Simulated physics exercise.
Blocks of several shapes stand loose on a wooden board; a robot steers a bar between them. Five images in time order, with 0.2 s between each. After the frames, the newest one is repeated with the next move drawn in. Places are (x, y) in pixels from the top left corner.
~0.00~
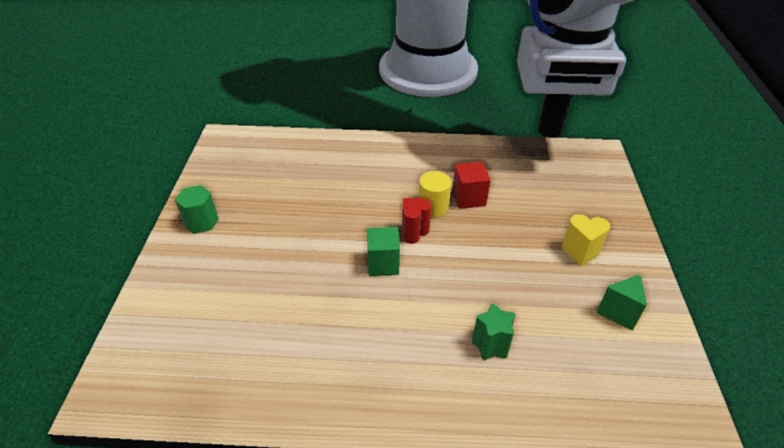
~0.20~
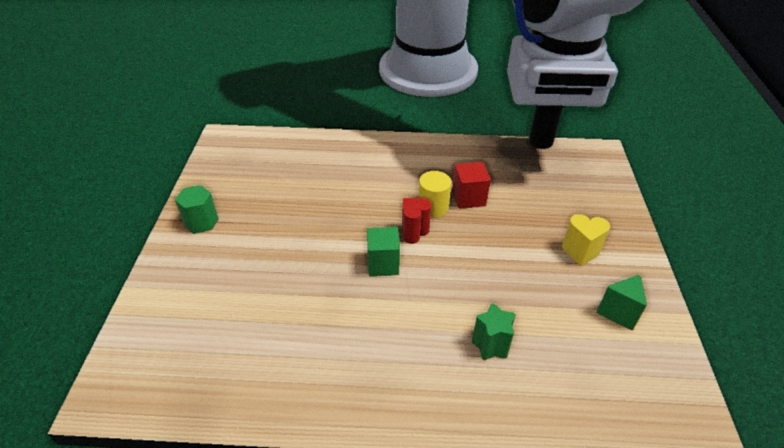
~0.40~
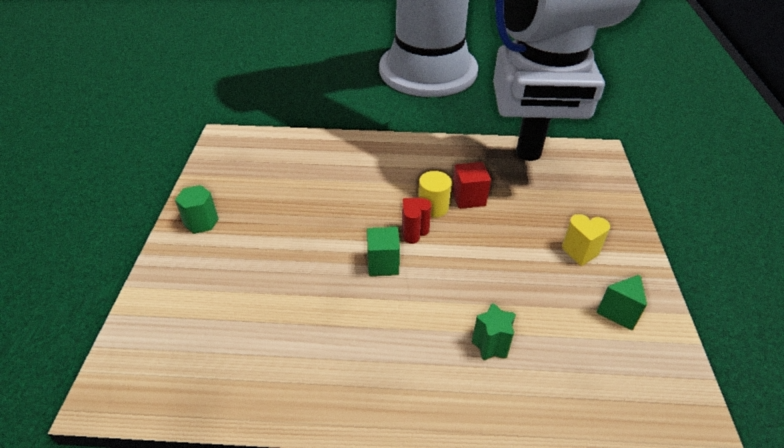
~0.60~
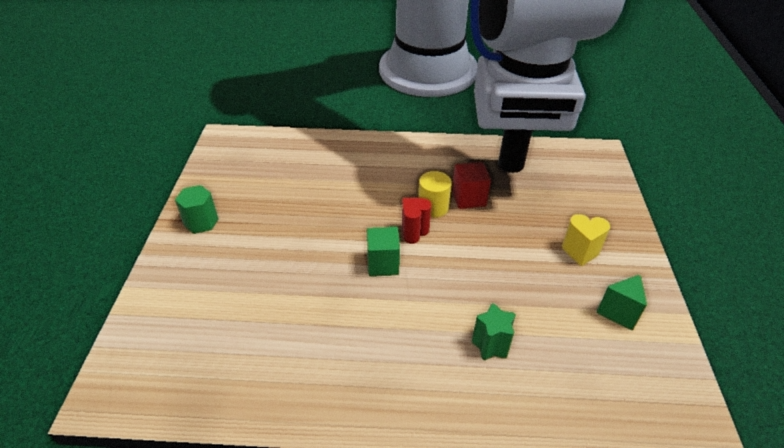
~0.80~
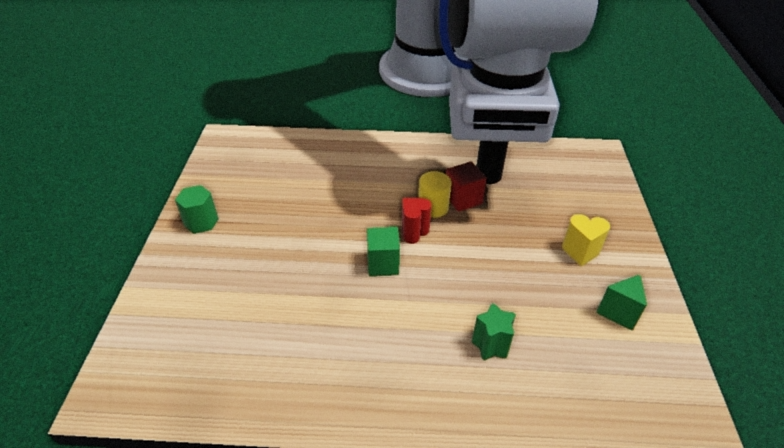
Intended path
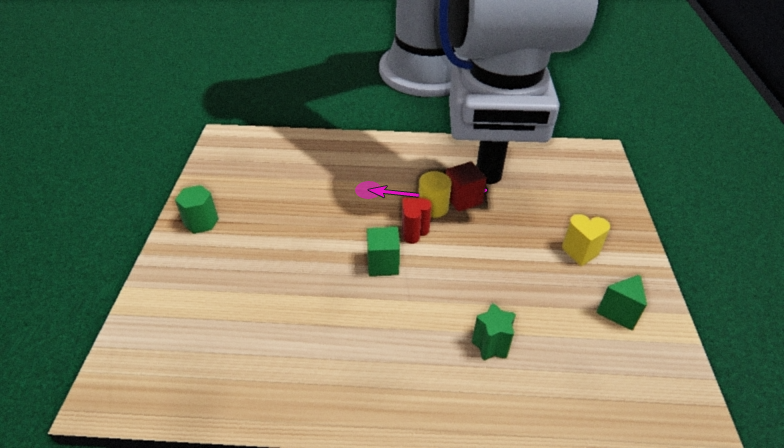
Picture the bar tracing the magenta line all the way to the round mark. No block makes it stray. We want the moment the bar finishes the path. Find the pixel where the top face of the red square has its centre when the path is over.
My estimate: (383, 184).
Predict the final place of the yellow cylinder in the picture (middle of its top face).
For the centre of its top, I'd go with (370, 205).
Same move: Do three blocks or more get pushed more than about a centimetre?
I expect not.
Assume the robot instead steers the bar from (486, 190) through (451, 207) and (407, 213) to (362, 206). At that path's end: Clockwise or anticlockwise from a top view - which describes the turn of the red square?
My prediction: CCW.
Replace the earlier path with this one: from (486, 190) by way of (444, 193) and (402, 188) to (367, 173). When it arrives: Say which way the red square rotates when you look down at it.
Prediction: Counterclockwise.
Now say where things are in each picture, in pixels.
In the first frame, bar tip (549, 131); block tops, red heart (415, 206); yellow cylinder (435, 181); red square (473, 172).
In the second frame, bar (541, 142); blocks unchanged.
In the third frame, bar (528, 154); blocks unchanged.
In the fourth frame, bar (511, 165); blocks unchanged.
In the fifth frame, bar (488, 176); red heart (415, 206); yellow cylinder (435, 181); red square (467, 173).
Path on the board, from (486, 190) over (449, 198) and (408, 194) to (369, 190).
The first path, step by step. One third of the way, bar (449, 184); red heart (414, 208), turned 10° anticlockwise; yellow cylinder (399, 191); red square (426, 181).
Two thirds of the way, bar (409, 180); red heart (414, 208), turned 15° anticlockwise; yellow cylinder (374, 201); red square (392, 183), turned 40° anticlockwise.
At the end, bar (368, 176); red heart (414, 208), turned 15° anticlockwise; yellow cylinder (370, 205); red square (383, 184), turned 55° anticlockwise.
